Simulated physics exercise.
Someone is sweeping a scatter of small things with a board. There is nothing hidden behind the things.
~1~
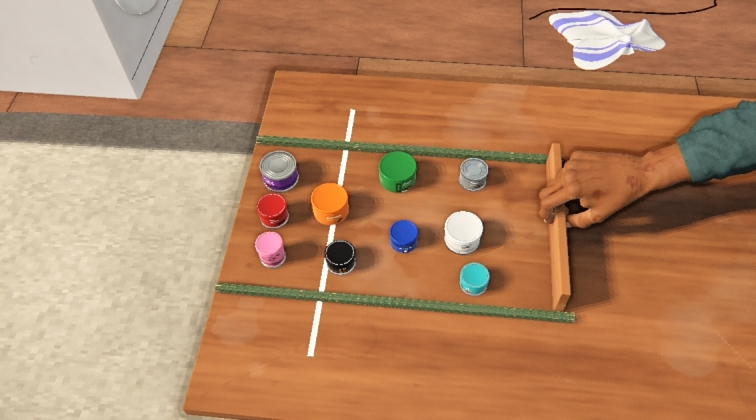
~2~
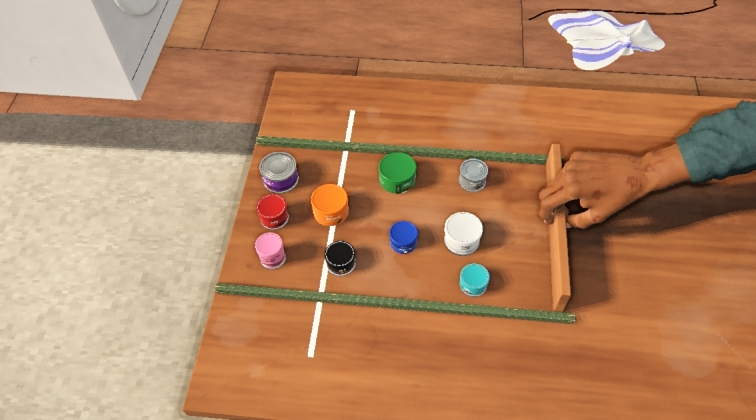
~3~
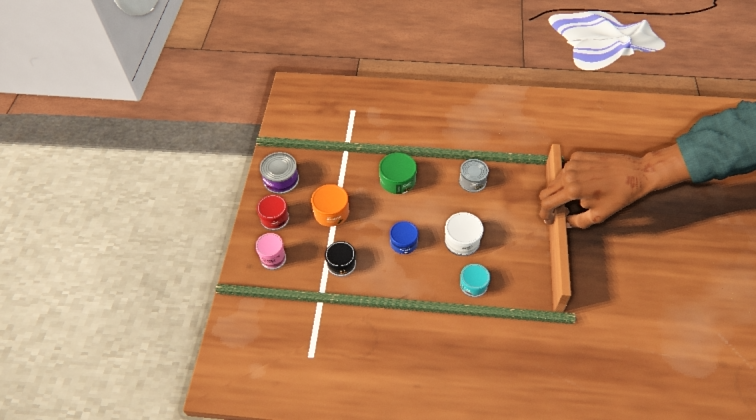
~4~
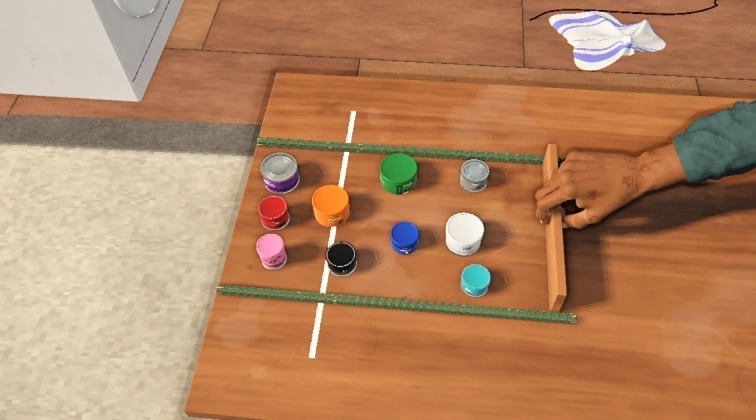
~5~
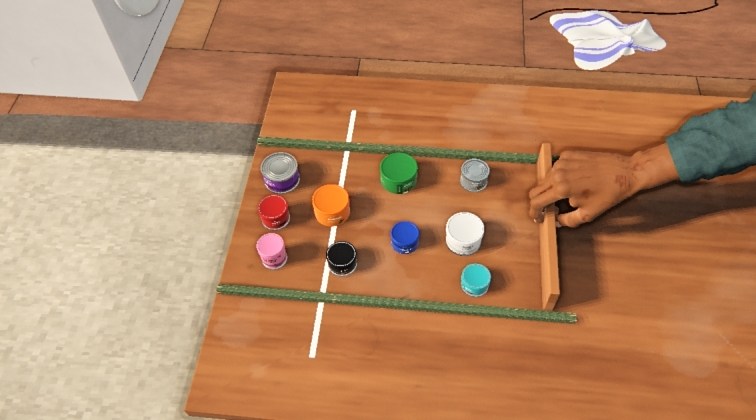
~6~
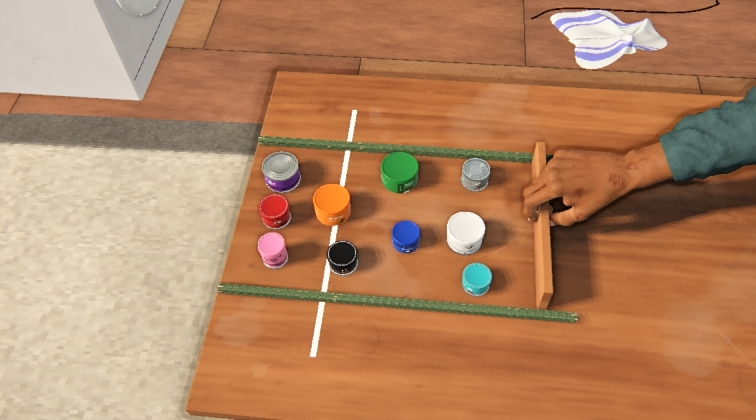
A hand slides a wooden board slightly left toward small colourful pots on a table.
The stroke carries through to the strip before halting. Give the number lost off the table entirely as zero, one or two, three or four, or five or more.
Lost off the table: Zero.
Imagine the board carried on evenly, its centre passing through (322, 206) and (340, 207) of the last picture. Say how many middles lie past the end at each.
That gives counts of 0 and 0, in that order.
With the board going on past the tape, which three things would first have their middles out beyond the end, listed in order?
Order, earliest first: Purple pot, pink tin, red tin.
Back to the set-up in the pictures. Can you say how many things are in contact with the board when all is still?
My count gives 3.
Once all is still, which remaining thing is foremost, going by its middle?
Result: The purple pot.
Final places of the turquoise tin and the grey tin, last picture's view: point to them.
Roughly (313, 268), and the other roughly (332, 164).
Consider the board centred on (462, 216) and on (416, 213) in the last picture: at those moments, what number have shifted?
3 by the first point, 5 by the second.
A little later, none off yet; purple pot at rest near (282, 172); red tin at rest near (275, 212); pink tin at rest near (273, 251).
When it is over, the number that fall off is zero.
